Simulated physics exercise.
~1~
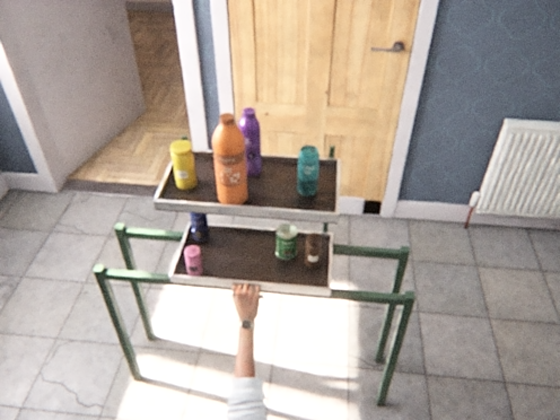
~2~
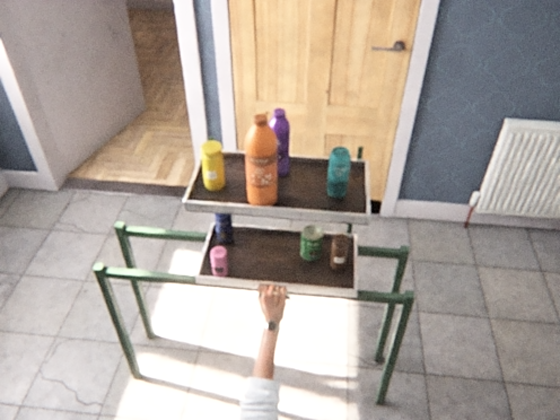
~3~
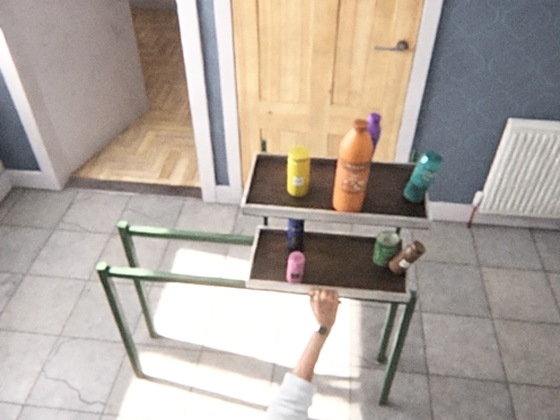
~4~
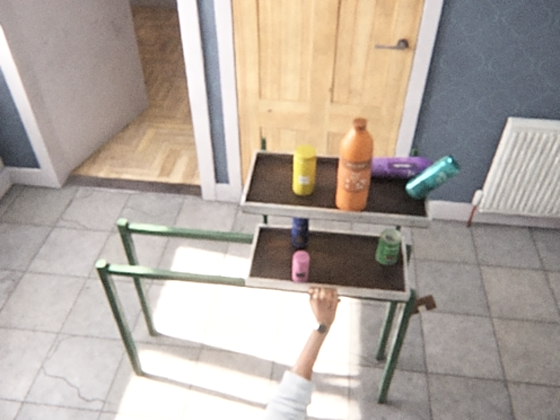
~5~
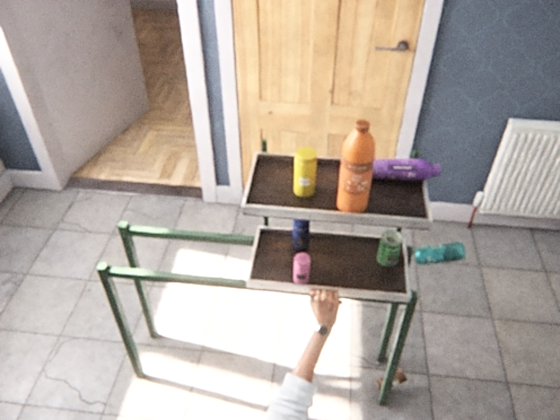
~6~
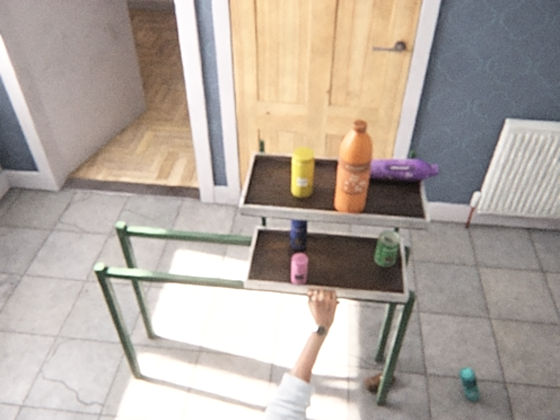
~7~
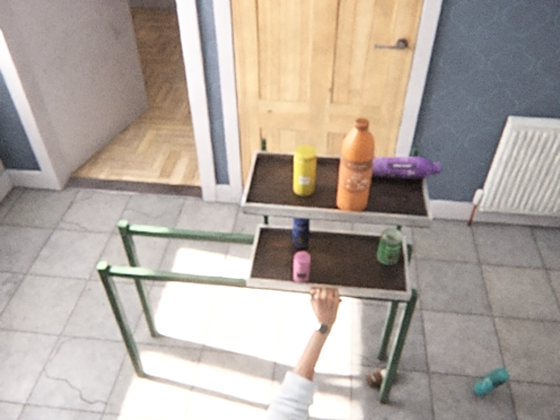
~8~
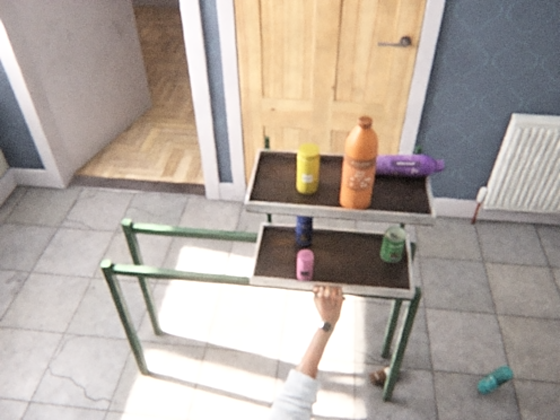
Two-tier rack tray pushed right by a hand, stopping as bottles tip, a purple one lying aboard, turquoise and brown containers ending on the floor.
